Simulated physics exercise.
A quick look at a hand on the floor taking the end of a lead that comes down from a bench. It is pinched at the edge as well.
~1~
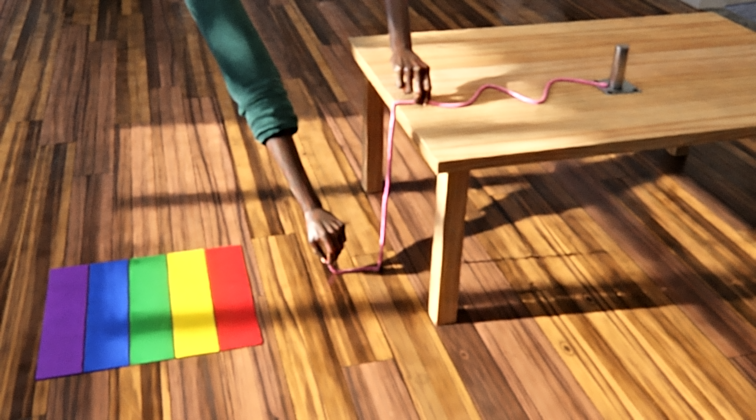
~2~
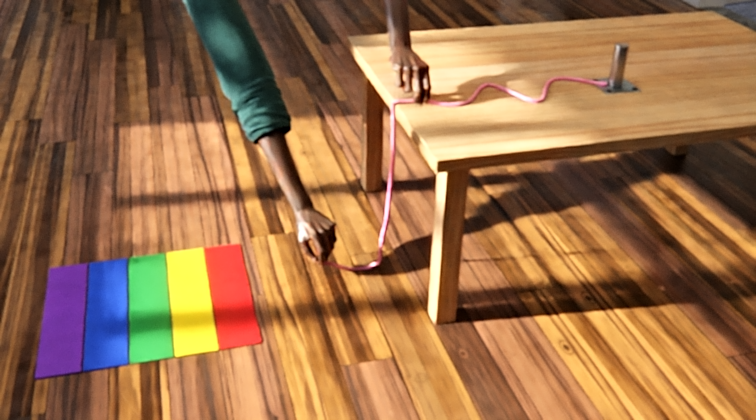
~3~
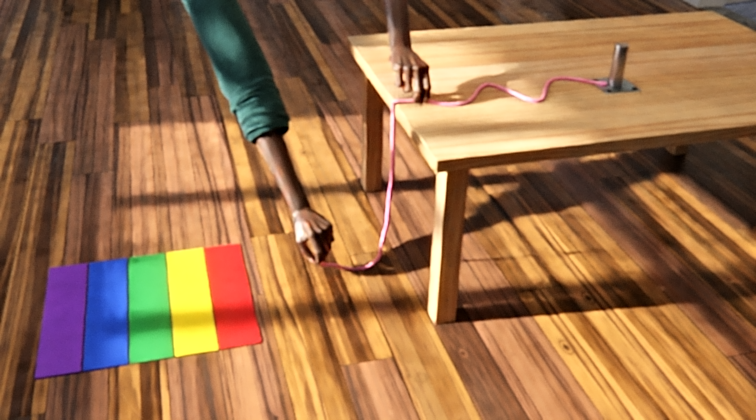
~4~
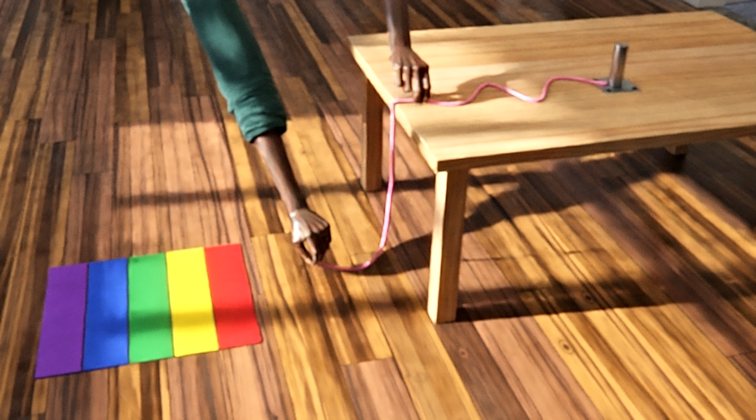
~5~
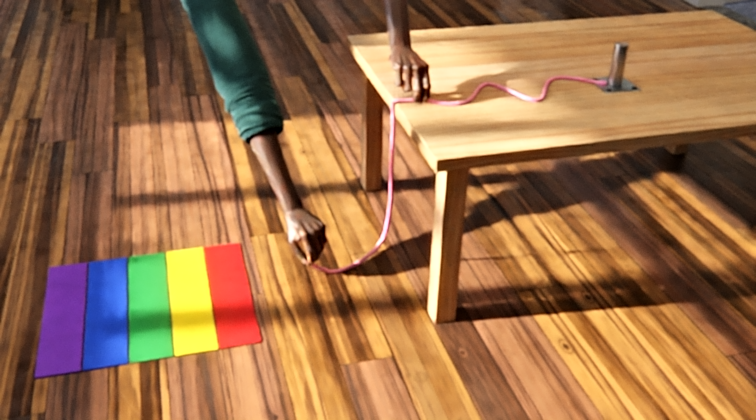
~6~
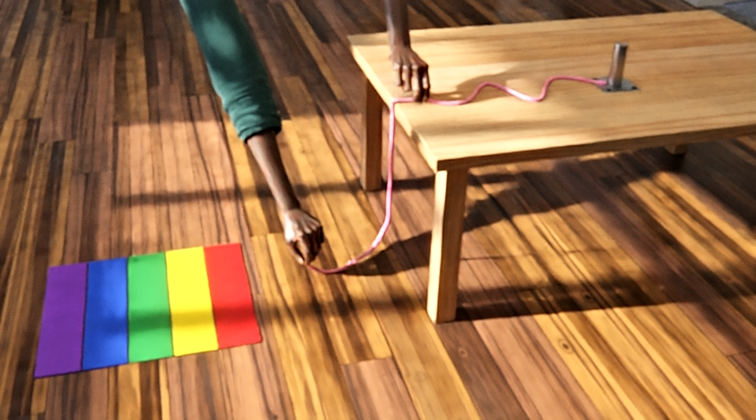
Hand at floor level drawing the end of a pink cord slightly left, while another hand pinches it at the table edge.
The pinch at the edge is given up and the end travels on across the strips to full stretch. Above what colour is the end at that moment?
It halts on the blue strip.
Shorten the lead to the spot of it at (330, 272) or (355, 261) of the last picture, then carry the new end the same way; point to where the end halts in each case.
About (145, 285) and (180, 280).
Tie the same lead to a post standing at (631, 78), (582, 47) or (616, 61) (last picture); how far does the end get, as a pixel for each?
About (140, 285), (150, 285) and (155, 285).
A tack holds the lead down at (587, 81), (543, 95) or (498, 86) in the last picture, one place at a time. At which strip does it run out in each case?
It would be blue; green; yellow.
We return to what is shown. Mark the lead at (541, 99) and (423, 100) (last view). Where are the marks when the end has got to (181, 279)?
Near (501, 91) and (380, 158).
Soon after, end near (181, 279); over yellow.
After that, end near (133, 286); over green.
At the stop, end near (105, 290); over blue. Over blue.
